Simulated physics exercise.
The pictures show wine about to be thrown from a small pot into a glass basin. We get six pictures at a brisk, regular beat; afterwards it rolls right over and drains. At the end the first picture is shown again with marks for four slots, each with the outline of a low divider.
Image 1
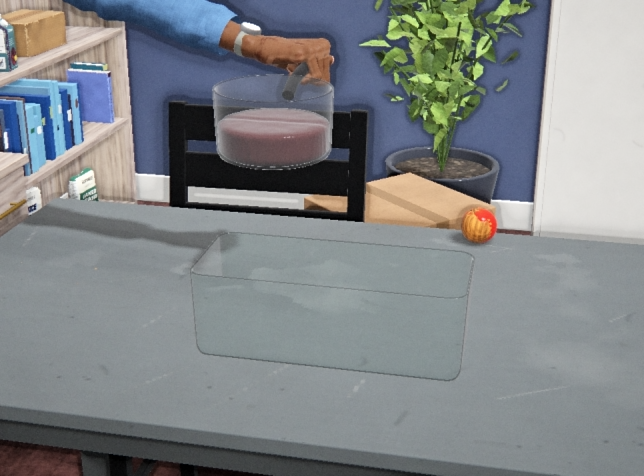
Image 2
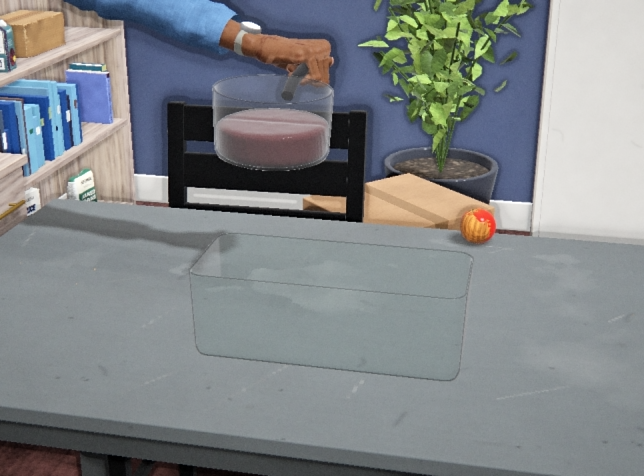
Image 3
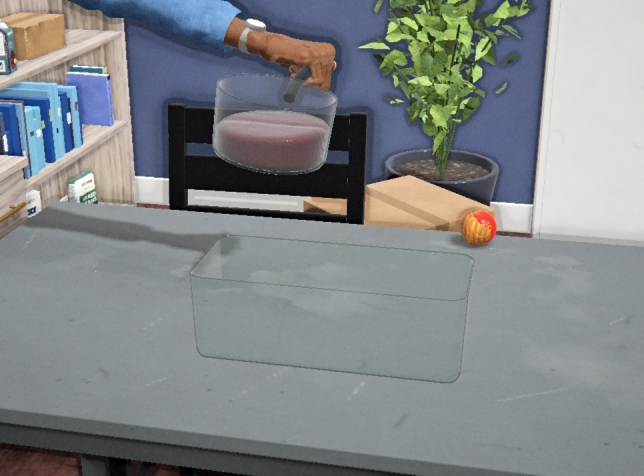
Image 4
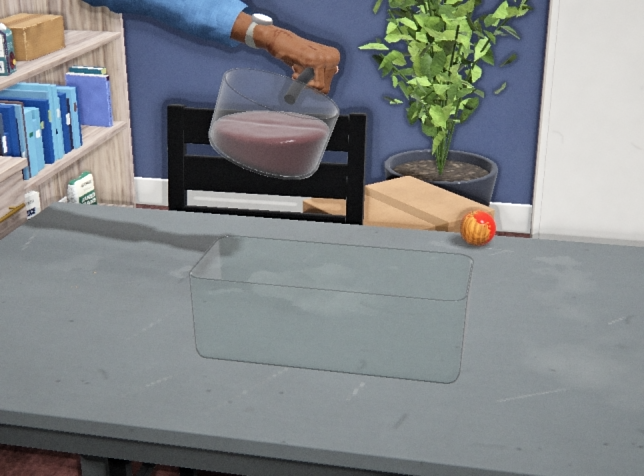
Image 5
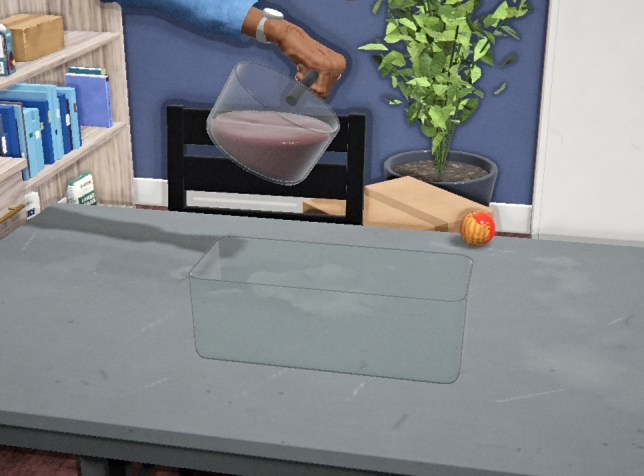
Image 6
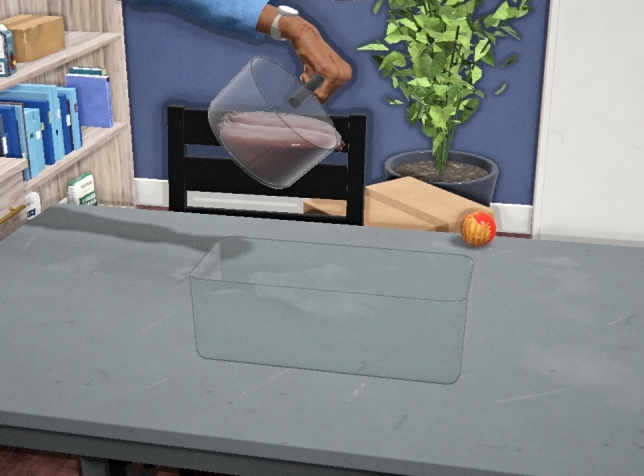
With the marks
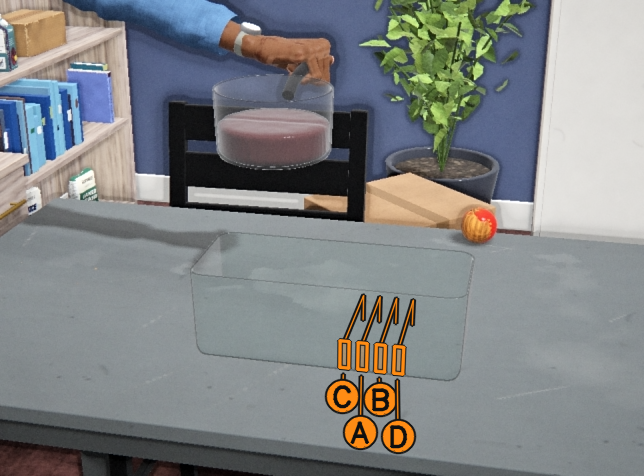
A hand in a blue sleeve with a pale wristband holds a clear pot of dusky pink liquid above a grey table, seen from slightly above by a still camera. An empty clear basin sits on the table, a red-orange ball behind it, with blue books left, a black chair and a leafy plant beyond. The hand tilts the pot rightward, slightly, then steeply, until liquid reaches its lip.
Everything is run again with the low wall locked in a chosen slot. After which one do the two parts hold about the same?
A beats the others.
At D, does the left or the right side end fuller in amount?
The left one.
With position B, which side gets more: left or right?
The left side.
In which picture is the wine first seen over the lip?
Picture 6.
On the marked copy, A at (361, 376); B at (379, 378); C at (343, 374); D at (397, 380).
For position A, about 48 % ends left of the wall and 51 % right of it.
For position B, about 77 % ends left of the wall and 22 % right of it.
For position C, about 13 % ends left of the wall and 86 % right of it.
For position D, about 92 % ends left of the wall and 6 % right of it.
